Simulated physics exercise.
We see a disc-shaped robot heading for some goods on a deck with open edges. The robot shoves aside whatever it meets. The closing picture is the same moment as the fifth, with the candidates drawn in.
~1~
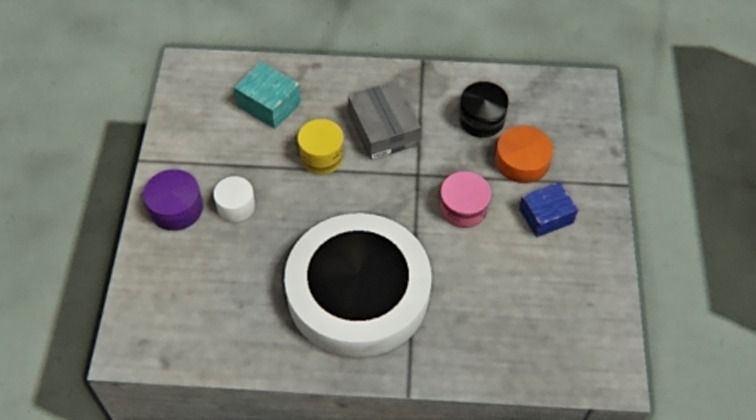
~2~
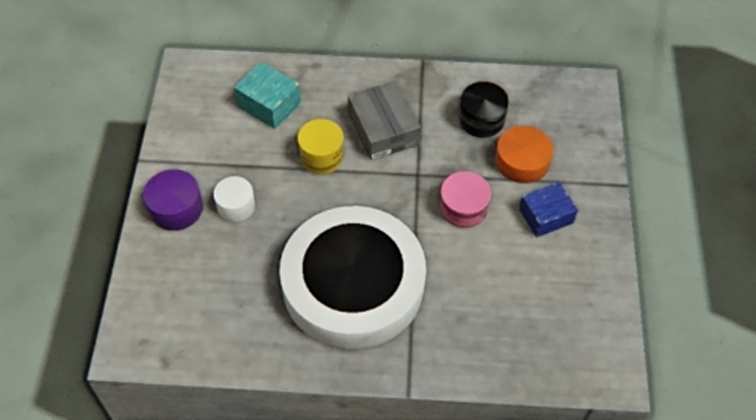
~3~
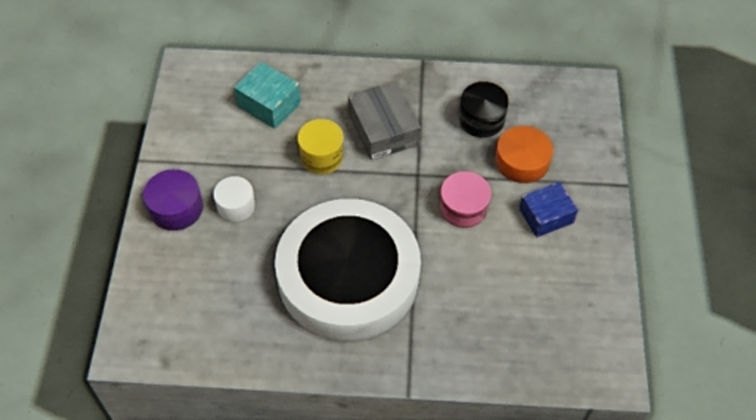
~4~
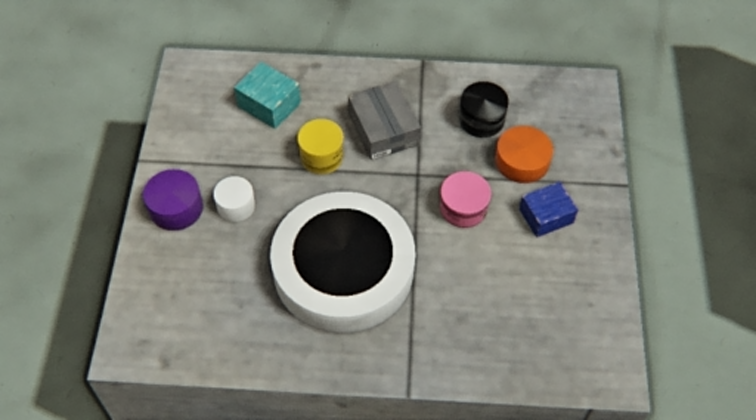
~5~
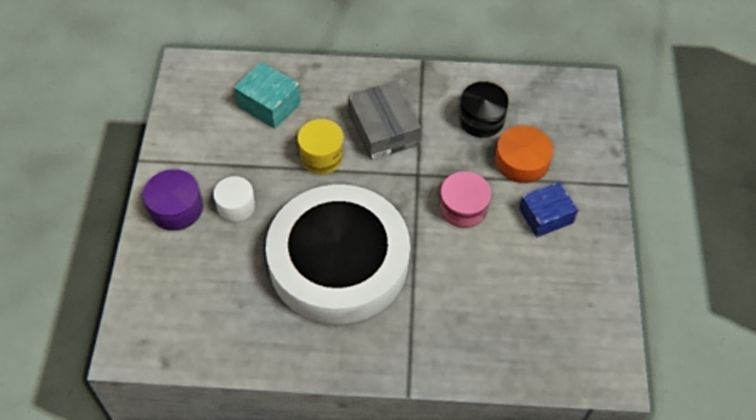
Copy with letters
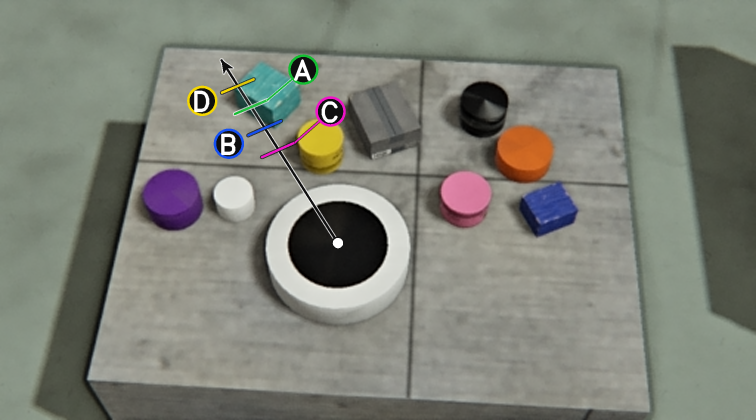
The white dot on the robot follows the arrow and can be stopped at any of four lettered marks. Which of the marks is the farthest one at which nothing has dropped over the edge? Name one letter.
All is well up to A.
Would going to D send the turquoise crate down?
By then, yes.
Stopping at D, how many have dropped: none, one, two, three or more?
In all, one.
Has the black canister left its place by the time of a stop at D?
No.
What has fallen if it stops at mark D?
The turquoise crate goes over.
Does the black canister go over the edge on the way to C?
By then, no.
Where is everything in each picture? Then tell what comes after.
In the first frame, pink pail (465, 200); black canister (483, 110); blue crate (548, 209).
In the second frame, robot (353, 276); white canister (235, 199).
In the third frame, robot (348, 268); turquoise crate (268, 95).
In the fourth frame, robot (343, 260); orange canister (524, 154).
In the fifth frame, robot (339, 253); pink pail (465, 200); black canister (483, 110); blue crate (548, 209).
On the copy, A at (251, 107); B at (265, 128); C at (279, 150); D at (238, 86); the arrow from (338, 243) to (221, 60); the white dot at (338, 243).
On A. First, robot (305, 200); white canister (220, 192); yellow pail (318, 128).
Then, robot (274, 151); purple canister (162, 202); turquoise crate (263, 77).
Finally, robot (253, 118); turquoise crate (259, 52); purple canister (162, 202); nothing has fallen.
By contrast, B is safe but short; C is safe but short; D drops the turquoise crate.
